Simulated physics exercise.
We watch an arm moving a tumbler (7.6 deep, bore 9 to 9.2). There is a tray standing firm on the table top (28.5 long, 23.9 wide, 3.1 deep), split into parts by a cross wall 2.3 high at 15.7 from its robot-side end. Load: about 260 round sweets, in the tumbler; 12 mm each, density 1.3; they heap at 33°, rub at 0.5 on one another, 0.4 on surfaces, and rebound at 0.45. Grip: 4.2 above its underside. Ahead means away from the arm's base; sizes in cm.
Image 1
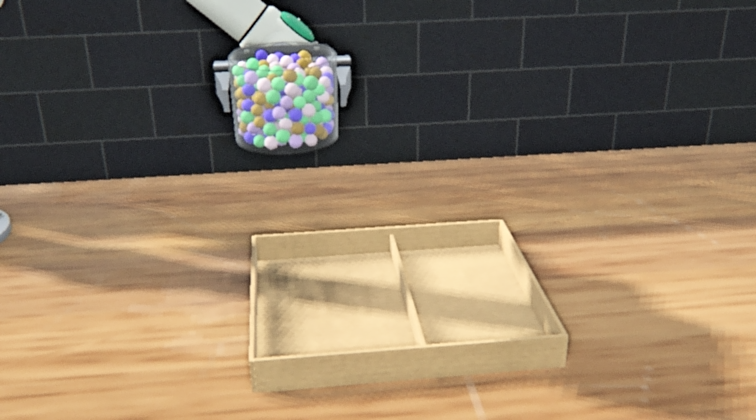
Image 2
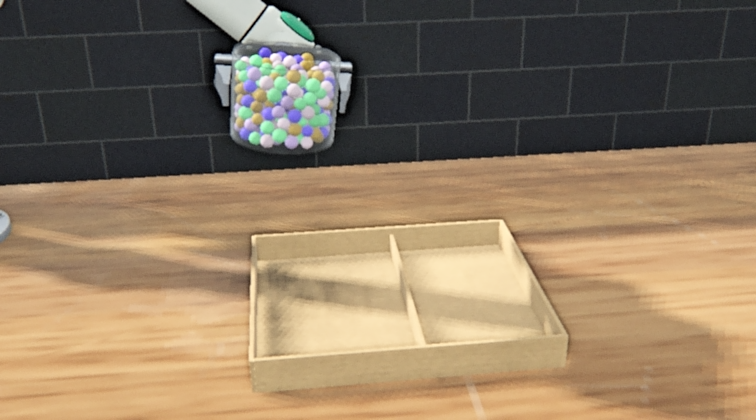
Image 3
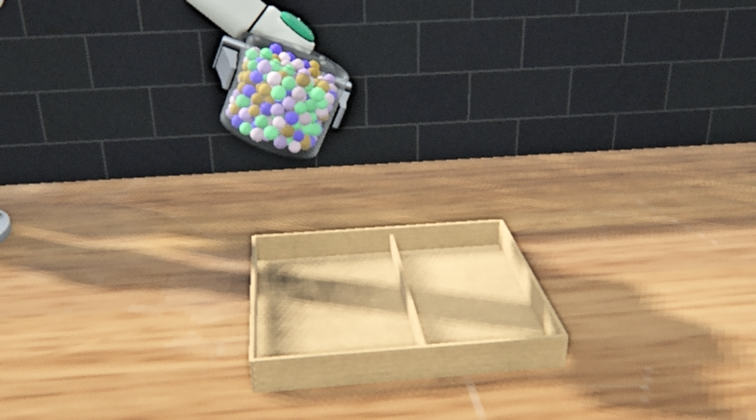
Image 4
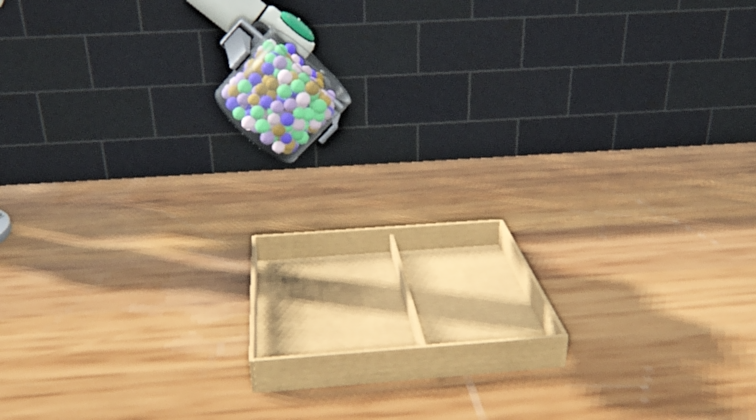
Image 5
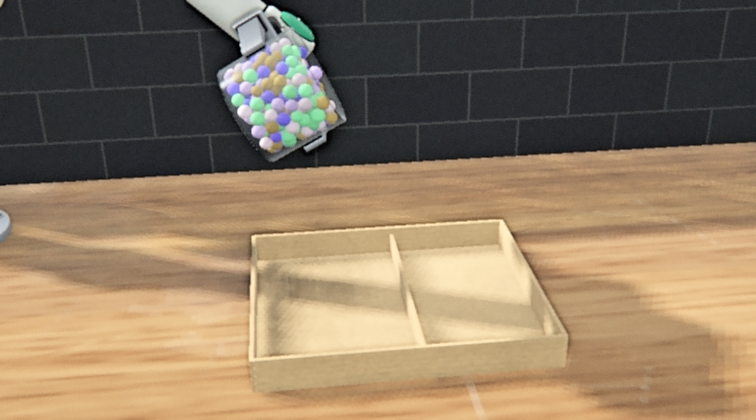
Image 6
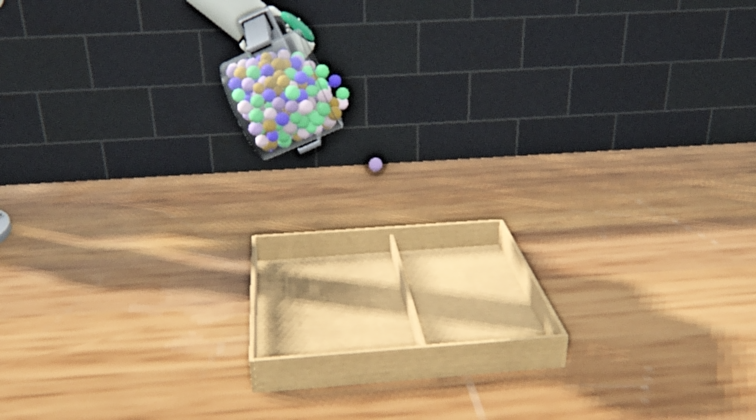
A robot arm holding a clear tumbler full of small colourful balls above a divided tray tilted it steadily forward, well past halfway, until a single purple ball dropped away from the rest.
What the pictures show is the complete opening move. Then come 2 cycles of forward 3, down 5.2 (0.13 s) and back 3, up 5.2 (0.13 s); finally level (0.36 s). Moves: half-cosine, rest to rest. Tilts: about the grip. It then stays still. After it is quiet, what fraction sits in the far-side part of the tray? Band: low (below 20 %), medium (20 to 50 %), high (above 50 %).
Low.
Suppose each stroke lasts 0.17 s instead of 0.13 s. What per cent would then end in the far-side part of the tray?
It would come to roughly 10 %.
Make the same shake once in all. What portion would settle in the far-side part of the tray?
That change gives some 5 percent.
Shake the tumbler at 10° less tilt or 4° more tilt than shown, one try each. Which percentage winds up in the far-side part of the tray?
Estimates, in order: 10 % and 20 %.
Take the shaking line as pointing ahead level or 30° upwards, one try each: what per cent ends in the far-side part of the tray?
Try one gives about 40 in a hundred, try two about 65 in a hundred.
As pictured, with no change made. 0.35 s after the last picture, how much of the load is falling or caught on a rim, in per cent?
Estimated fraction: Near 4 %.
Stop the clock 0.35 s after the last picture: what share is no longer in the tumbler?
Share out so far: Close to 10 %.
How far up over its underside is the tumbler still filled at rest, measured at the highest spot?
I'd say near 7.5 cm from the bottom.
Then, 0.35 s after the last picture, tilted 68° forward, highest piece 23 above the table; 227 in the tumbler, 15 in the far-side part, 5 in the robot-side part, 10 in flight or on a rim.
Then, 0.70 s after the last picture, tilted 33° forward, highest piece 26 above the table; 196 in the tumbler, 36 in the far-side part, 24 in the robot-side part, 1 on the table or floor.
Then, 1.08 s after the last picture, level, highest piece 27 above the table; 196 in the tumbler, 37 in the far-side part, 22 in the robot-side part, 2 on the table or floor.
Then, 2.13 s after the last picture, level, highest piece 27 above the table; 196 in the tumbler, 37 in the far-side part, 22 in the robot-side part, 2 on the table or floor.
Final count, 196 in the tumbler, 37 in the far-side part, 22 in the robot-side part, 2 on the table or floor. That is 14 % in the far-side part of the tray.
